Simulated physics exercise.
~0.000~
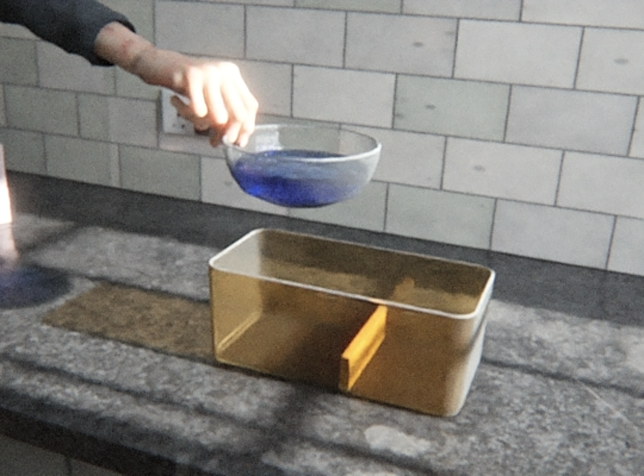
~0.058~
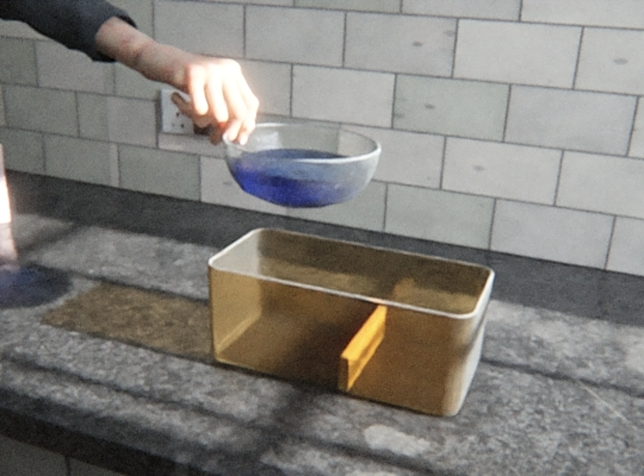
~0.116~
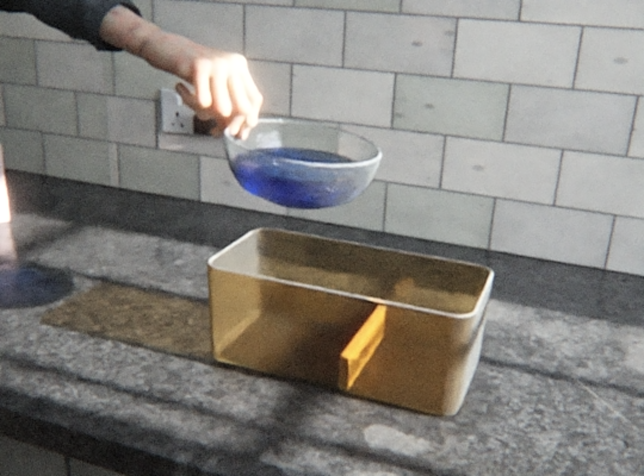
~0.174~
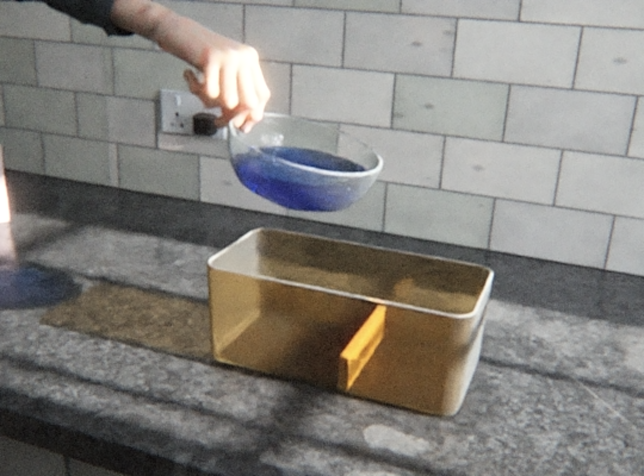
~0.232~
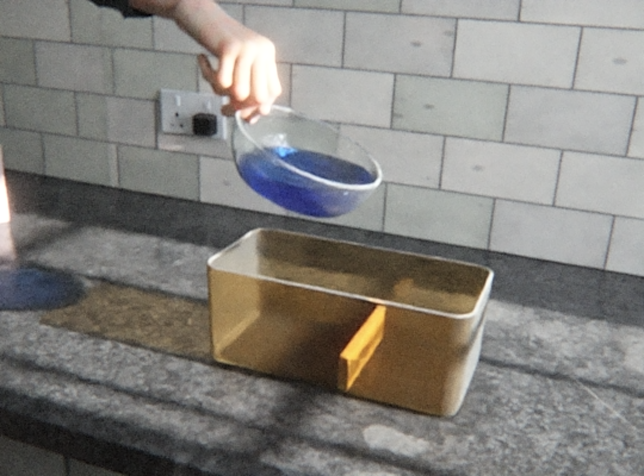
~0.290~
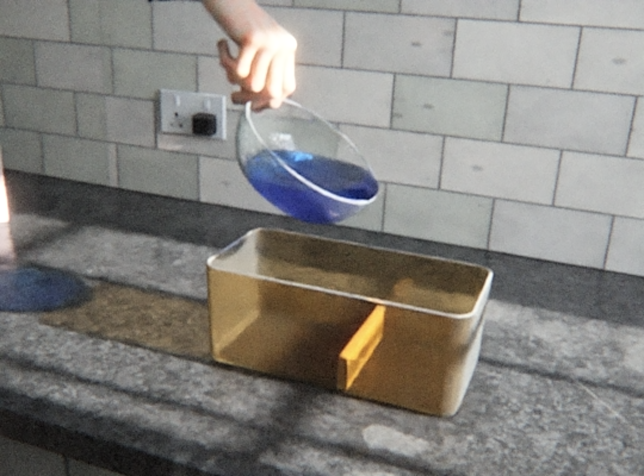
At first, a hand holds a clear round bowl of blue water level above an empty, amber-tinted oblong basin with a low orange wall inside. The hand then rises and moves right, tilting the bowl steadily steeper as its right rim dips and the water shifts towards that edge.
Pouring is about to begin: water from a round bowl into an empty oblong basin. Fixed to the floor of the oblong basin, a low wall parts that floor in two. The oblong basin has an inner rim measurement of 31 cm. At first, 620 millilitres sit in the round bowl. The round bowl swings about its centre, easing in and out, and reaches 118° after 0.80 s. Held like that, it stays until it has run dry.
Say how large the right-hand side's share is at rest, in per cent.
Its share is roughly 64 per cent.
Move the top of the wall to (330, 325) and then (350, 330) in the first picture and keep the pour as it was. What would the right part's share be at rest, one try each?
Roughly 85 per cent, then 75 per cent.
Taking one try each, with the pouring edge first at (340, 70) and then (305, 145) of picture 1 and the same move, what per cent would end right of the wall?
Respectively about 50 and 10 percent.
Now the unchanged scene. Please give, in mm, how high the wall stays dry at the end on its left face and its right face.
34 mm left, 20 mm right.
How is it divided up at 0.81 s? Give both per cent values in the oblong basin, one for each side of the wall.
30 on the left and 68 on the right, roughly.
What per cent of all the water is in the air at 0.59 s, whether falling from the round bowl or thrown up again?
Roughly 9 percent.
By 0.59 s the tilt is 100° and 6 per cent is still to pour, 16 is left of the wall and 69 right of it.
By 0.81 s the tilt is 118° and 0 per cent is still to pour, 31 is left of the wall and 68 right of it.
By 1.05 s the tilt is 118° and 0 per cent is still to pour, 34 is left of the wall and 65 right of it.
By 1.30 s the tilt is 118° and 0 per cent is still to pour, 35 is left of the wall and 64 right of it.
At rest 35 per cent lies left of the wall, 64 right of it and 1 outside.
